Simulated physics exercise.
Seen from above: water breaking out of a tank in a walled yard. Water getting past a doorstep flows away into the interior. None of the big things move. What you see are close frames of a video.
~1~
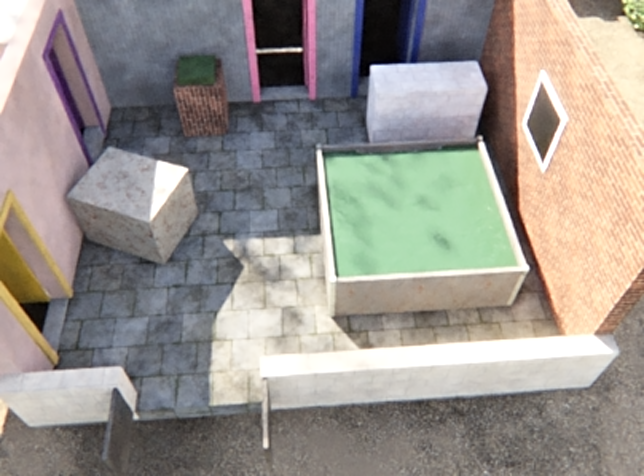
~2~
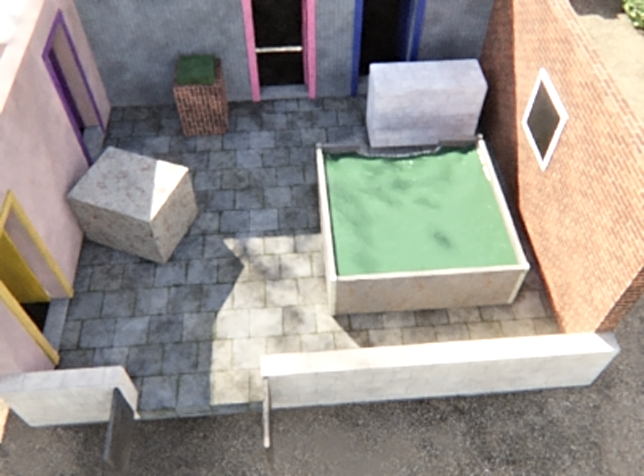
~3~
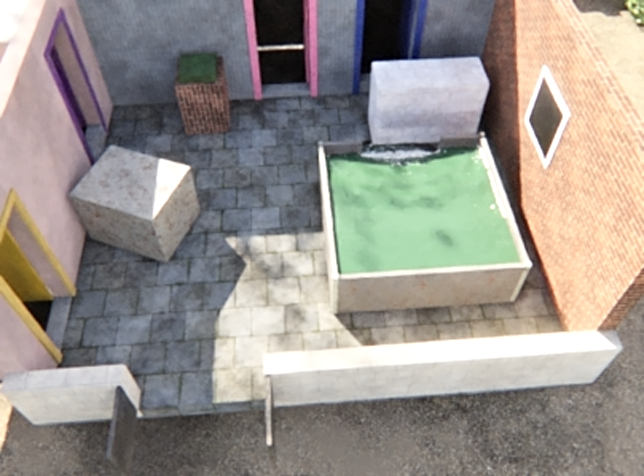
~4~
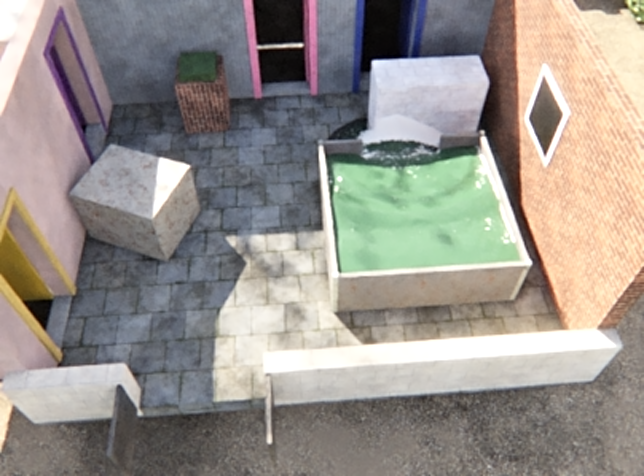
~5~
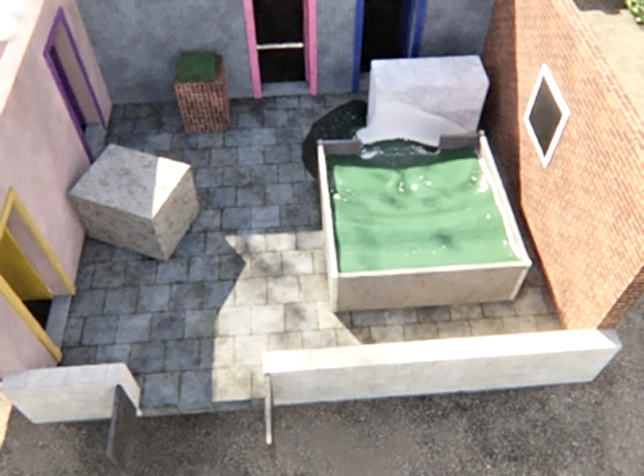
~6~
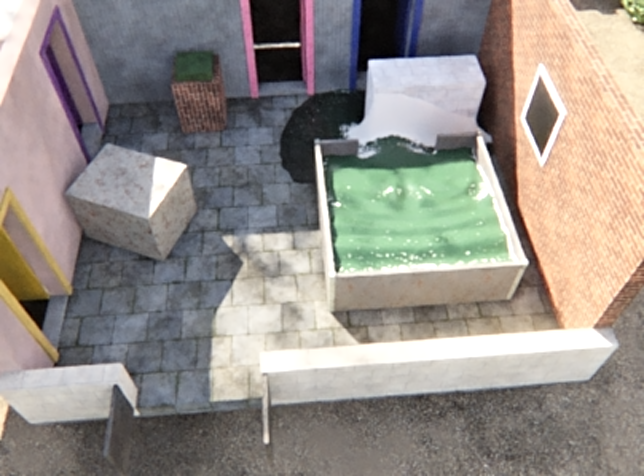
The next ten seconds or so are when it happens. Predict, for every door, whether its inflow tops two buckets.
As I see it, blue door: Two buckets or fewer, yellow door: Over two buckets, purple door: Two buckets or fewer, pink door: Over two buckets.
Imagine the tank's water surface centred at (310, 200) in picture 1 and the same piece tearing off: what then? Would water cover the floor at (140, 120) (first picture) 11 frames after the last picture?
Submerged.
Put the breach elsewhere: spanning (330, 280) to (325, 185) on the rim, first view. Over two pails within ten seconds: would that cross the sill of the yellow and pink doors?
Yellow door: Above the limit; pink door: Below the limit.
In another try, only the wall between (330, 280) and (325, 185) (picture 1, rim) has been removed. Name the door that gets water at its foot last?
That one is the blue door.
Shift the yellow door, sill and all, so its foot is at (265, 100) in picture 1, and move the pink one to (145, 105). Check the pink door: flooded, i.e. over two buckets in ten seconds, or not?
The pink one overflows.
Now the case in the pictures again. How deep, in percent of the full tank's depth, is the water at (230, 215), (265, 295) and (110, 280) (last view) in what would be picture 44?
I'd put them at close to 10 per cent, then 4 per cent, then 4 per cent.
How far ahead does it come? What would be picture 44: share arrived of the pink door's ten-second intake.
Close to 90 out of every hundred.
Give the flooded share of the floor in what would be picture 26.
My estimate is near 60 per cent.
A moment on, water covers 25 % of the floor; the blue door wet at the sill, nothing in, the yellow door not reached, the purple door not reached, the pink door under two buckets in.
Next, water covers 50 % of the floor; the blue door wet at the sill, nothing in, the yellow door not reached, the purple door not reached, the pink door over two buckets in.
Then, water covers 60 % of the floor; the blue door wet at the sill, nothing in, the yellow door not reached, the purple door wet at the sill, nothing in, the pink door far over two buckets in.
Later, water covers 95 % of the floor; the blue door wet at the sill, nothing in, the yellow door under two buckets in, the purple door wet at the sill, nothing in, the pink door far over two buckets in.
In the end, water covers 100 % of the floor; the blue door wet at the sill, nothing in, the yellow door far over two buckets in, the purple door wet at the sill, nothing in, the pink door far over two buckets in.
